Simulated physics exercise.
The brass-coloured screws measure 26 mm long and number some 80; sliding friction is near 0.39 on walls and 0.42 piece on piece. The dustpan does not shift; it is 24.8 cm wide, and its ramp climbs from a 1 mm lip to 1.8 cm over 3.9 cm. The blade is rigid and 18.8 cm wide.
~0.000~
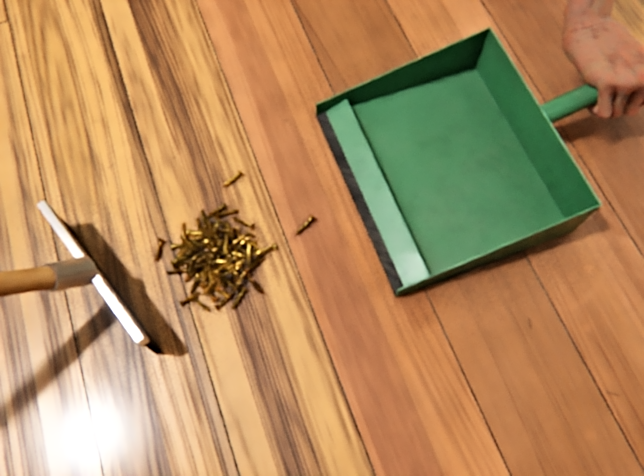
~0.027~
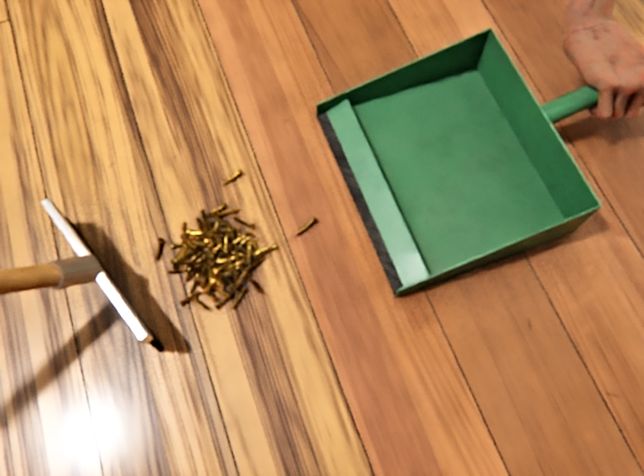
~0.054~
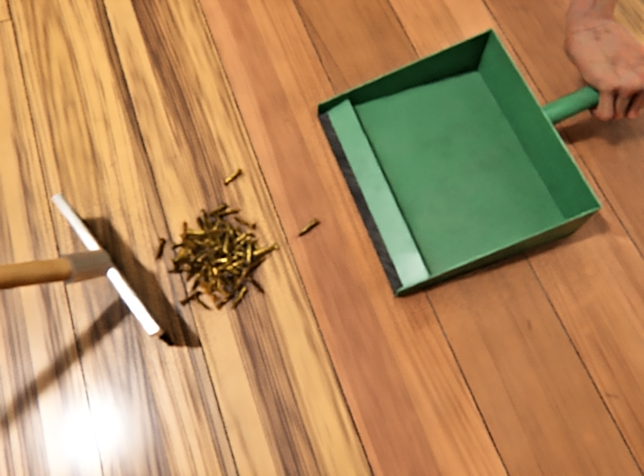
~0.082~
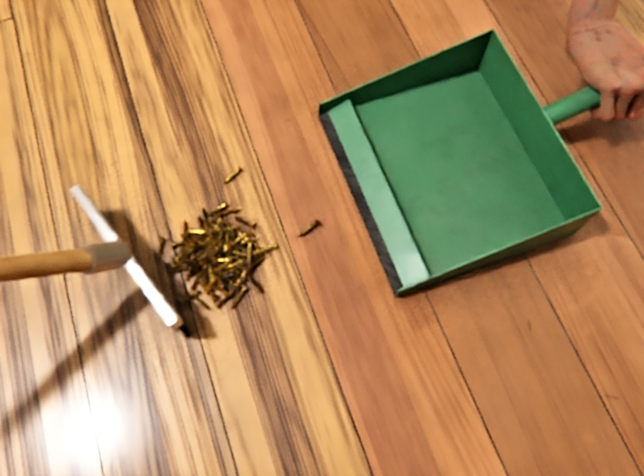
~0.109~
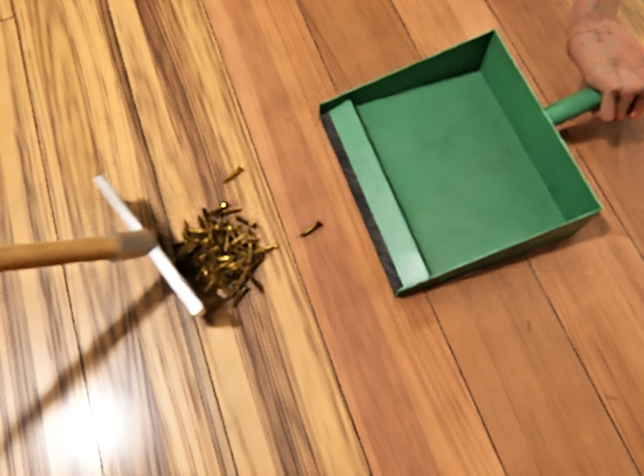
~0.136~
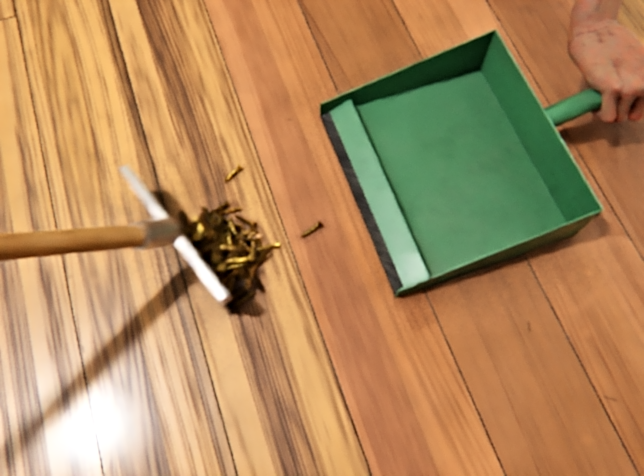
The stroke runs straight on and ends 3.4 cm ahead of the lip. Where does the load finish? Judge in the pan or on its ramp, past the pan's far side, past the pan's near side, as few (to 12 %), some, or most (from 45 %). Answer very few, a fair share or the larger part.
Pan: A fair share, far side: Very few, near side: Very few.
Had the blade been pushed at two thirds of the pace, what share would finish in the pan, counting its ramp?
In that case some 5 per cent.
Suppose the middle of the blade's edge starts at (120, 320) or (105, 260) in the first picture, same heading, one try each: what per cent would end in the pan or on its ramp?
Some 20 and 30 per cent.
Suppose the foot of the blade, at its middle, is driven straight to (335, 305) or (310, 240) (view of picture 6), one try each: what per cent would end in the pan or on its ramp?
Some 5 and 20 per cent.
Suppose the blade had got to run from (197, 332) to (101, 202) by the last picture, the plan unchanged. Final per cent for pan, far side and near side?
Pan 0, far 0, near 0.
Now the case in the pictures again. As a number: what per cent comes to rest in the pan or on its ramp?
Some 35 per cent.
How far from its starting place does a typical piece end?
Some 18 cm.
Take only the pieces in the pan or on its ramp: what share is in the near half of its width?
Some 30 per cent.
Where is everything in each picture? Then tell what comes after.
In the first frame, blade from (142, 340) to (47, 210), moved 0.0 cm, 0 of the pieces shifted so far; middle of the pieces at (217, 251); pan at (454, 166).
In the second frame, blade from (146, 337) to (51, 207), moved 0.4 cm, 0 of the pieces shifted so far; middle of the pieces at (217, 251).
In the third frame, blade from (157, 332) to (62, 202), moved 1.4 cm, 1 of the pieces shifted so far; middle of the pieces at (217, 250).
In the fourth frame, blade from (175, 322) to (80, 194), moved 3.3 cm, 2 of the pieces shifted so far; middle of the pieces at (218, 250).
In the fifth frame, blade from (199, 310) to (104, 184), moved 5.8 cm, 4 of the pieces shifted so far; middle of the pieces at (218, 249).
In the sixth frame, blade from (225, 298) to (128, 174), moved 8.5 cm, 58 of the pieces shifted so far; middle of the pieces at (224, 240); pan at (457, 168). Its pace works out near 0.99 m/s, heading 6 degrees away from the viewer's side.
After 0.22 s, middle of the blade 12 cm from the lip; 0 % over the lip, far side 0 %, near side 0 %.
After 0.28 s, middle of the blade 8 cm from the lip; 0 % over the lip, far side 0 %, near side 0 %.
After 0.47 s, middle of the blade 7 cm from the lip; 40 % over the lip, far side 10 %, near side 0 %.
In the end, at 1.3 s, pan 35 %, far side 10 %, near side 0 %, in front of the lip or behind the blade 55 %.
